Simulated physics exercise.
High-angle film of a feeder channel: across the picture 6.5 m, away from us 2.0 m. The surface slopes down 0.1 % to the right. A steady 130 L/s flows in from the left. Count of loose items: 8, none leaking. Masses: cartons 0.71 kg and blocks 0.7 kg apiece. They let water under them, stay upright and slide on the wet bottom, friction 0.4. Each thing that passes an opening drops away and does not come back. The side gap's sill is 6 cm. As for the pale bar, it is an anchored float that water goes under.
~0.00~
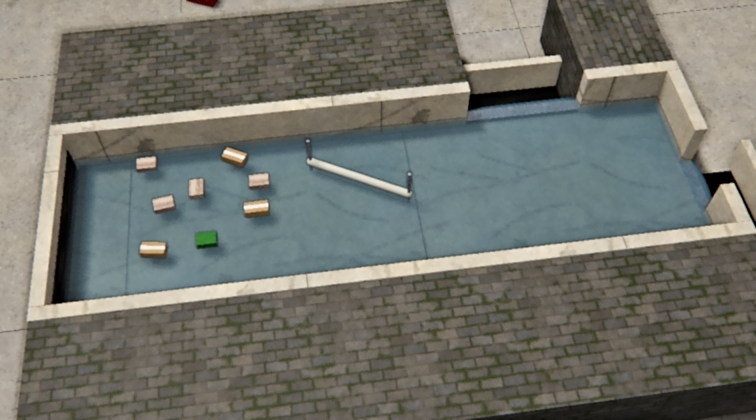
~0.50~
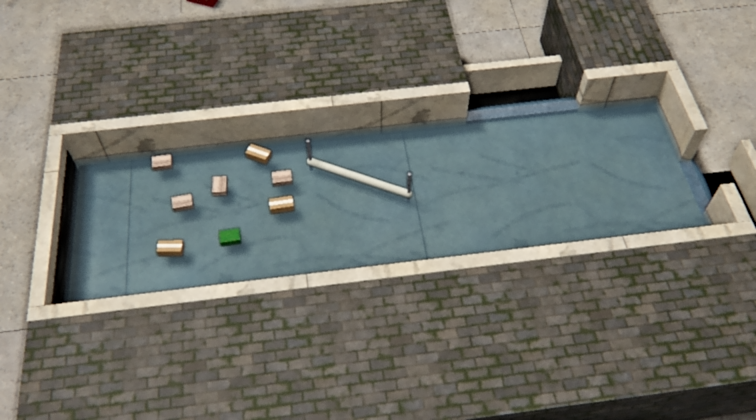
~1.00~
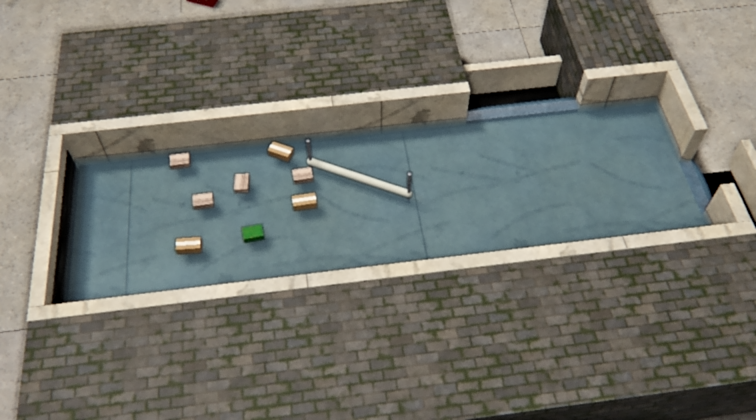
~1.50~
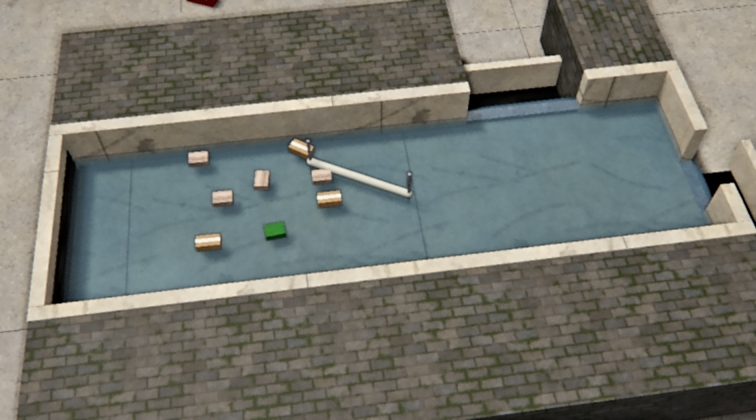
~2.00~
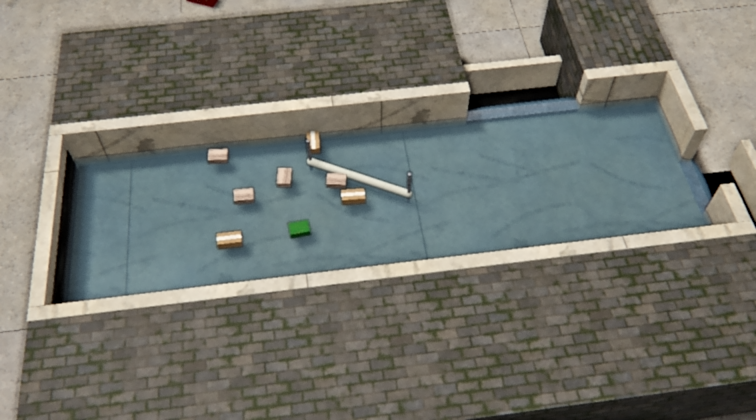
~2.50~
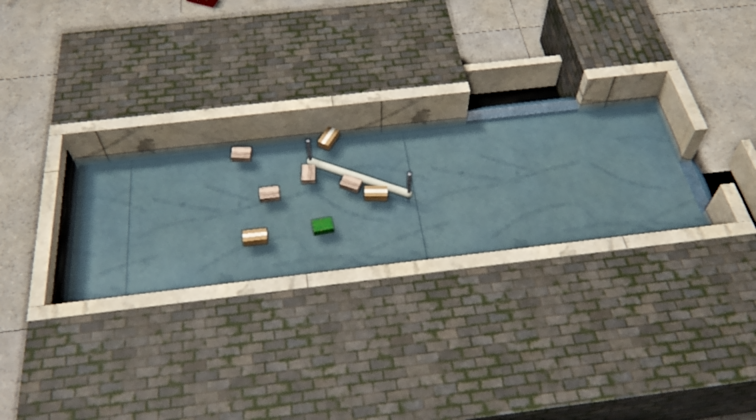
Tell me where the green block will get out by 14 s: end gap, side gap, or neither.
Green block: End gap.
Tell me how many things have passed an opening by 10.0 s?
That would be 2.
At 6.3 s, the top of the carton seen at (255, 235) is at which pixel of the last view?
Estimated top position: Near (441, 211).
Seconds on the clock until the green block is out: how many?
Around 12.0 seconds.
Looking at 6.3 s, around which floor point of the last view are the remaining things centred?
(454, 192).
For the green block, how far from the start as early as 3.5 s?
By then it has shifted roughly 150 cm.
After 3.5 s the green block is near (374, 218), 1.7 m from its start, afloat; 0 of 8 are out; 8 afloat.
After 6.3 s the green block is near (500, 209), 3.0 m from its start, afloat; 0 of 8 are out; 8 afloat.
After 10.0 s the green block is near (617, 187), 4.2 m from its start, afloat; 2 of 8 are out; 6 afloat.
After 14.0 s the green block has gone out by the end gap; 6 of 8 are out; 2 afloat.
